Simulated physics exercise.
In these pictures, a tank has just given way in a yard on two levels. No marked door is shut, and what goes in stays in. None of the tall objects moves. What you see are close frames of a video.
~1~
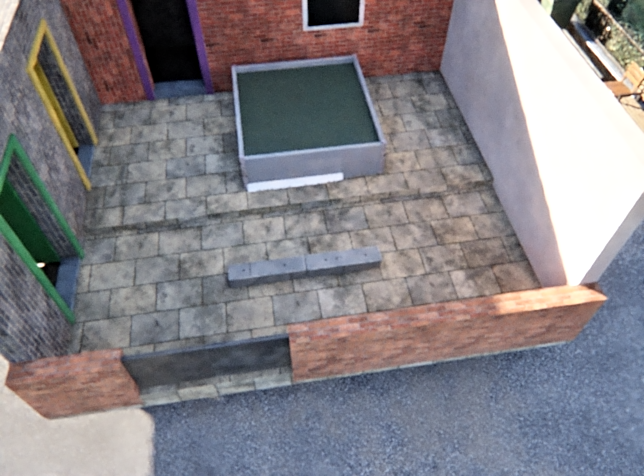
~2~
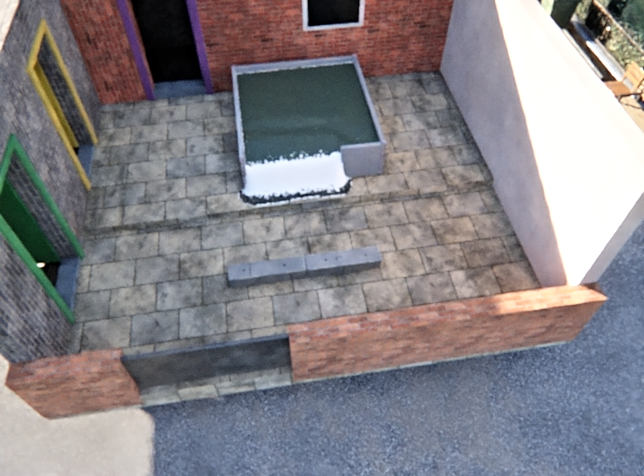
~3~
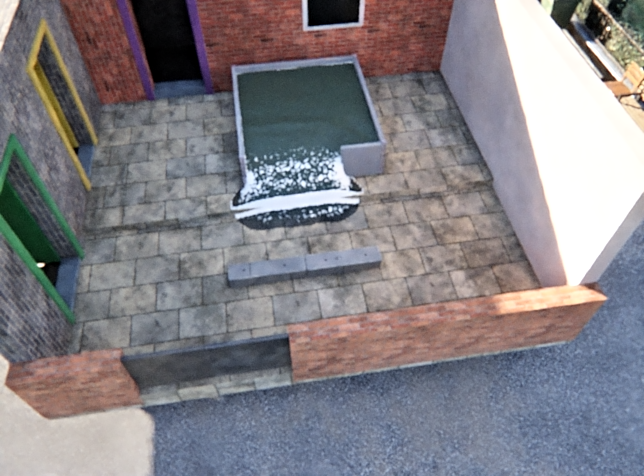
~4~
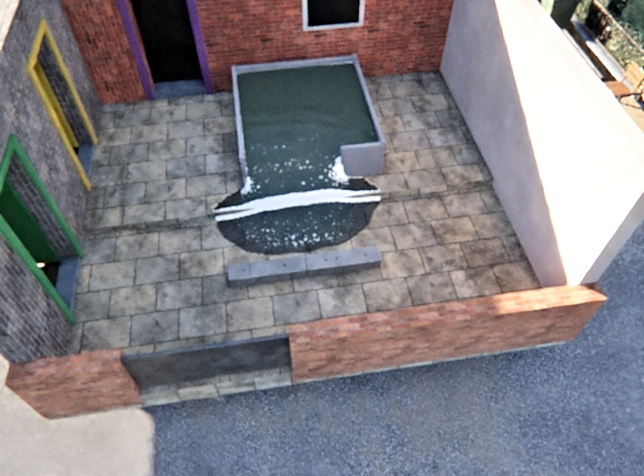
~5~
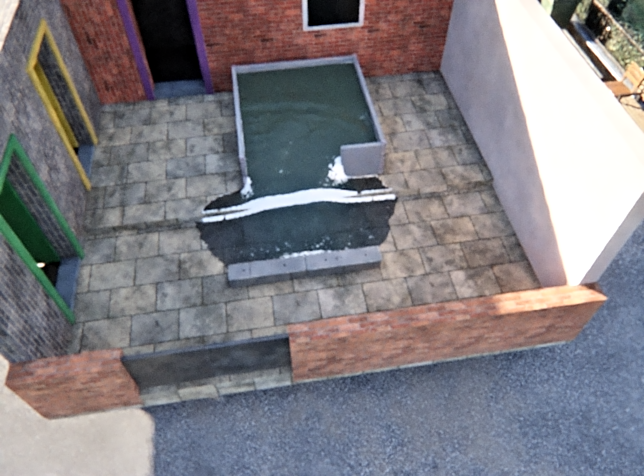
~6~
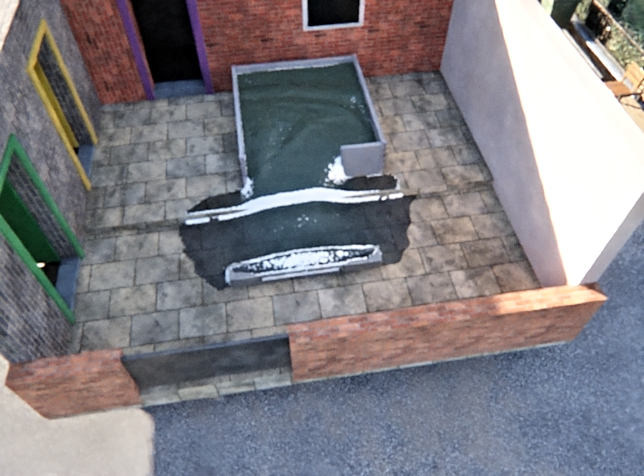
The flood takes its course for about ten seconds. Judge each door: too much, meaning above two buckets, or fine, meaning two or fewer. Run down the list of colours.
Green door: Too much, purple door: Fine, yellow door: Fine.
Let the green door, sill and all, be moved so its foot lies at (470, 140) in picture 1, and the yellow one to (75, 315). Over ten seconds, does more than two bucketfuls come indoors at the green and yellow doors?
Result: Green door no, yellow door yes.
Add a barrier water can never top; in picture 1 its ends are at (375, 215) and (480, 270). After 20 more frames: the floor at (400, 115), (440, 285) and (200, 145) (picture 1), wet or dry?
Untouched; submerged; untouched.
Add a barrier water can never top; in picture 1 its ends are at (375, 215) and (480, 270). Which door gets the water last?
Answer: The purple-painted one.
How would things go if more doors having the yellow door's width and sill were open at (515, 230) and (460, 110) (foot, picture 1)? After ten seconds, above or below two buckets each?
Well, the first one overshoots and the other one doesn't reach it.
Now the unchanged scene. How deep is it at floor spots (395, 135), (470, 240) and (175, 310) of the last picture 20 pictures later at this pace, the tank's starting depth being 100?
My figures are about 0, 4 and 10 percent.
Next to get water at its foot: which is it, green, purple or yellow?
The one in green.
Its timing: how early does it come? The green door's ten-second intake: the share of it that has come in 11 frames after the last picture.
My guess is about 0 %.
A moment on, water covers 30 % of the floor; the green door not reached, the purple door not reached, the yellow door not reached.
Next, water covers 55 % of the floor; the green door under two buckets in, the purple door not reached, the yellow door not reached.
Then, water covers 55 % of the floor; the green door over two buckets in, the purple door not reached, the yellow door not reached.
Later, water covers 60 % of the floor; the green door far over two buckets in, the purple door not reached, the yellow door wet at the sill, nothing in.
In the end, water covers 60 % of the floor; the green door far over two buckets in, the purple door wet at the sill, nothing in, the yellow door wet at the sill, nothing in.
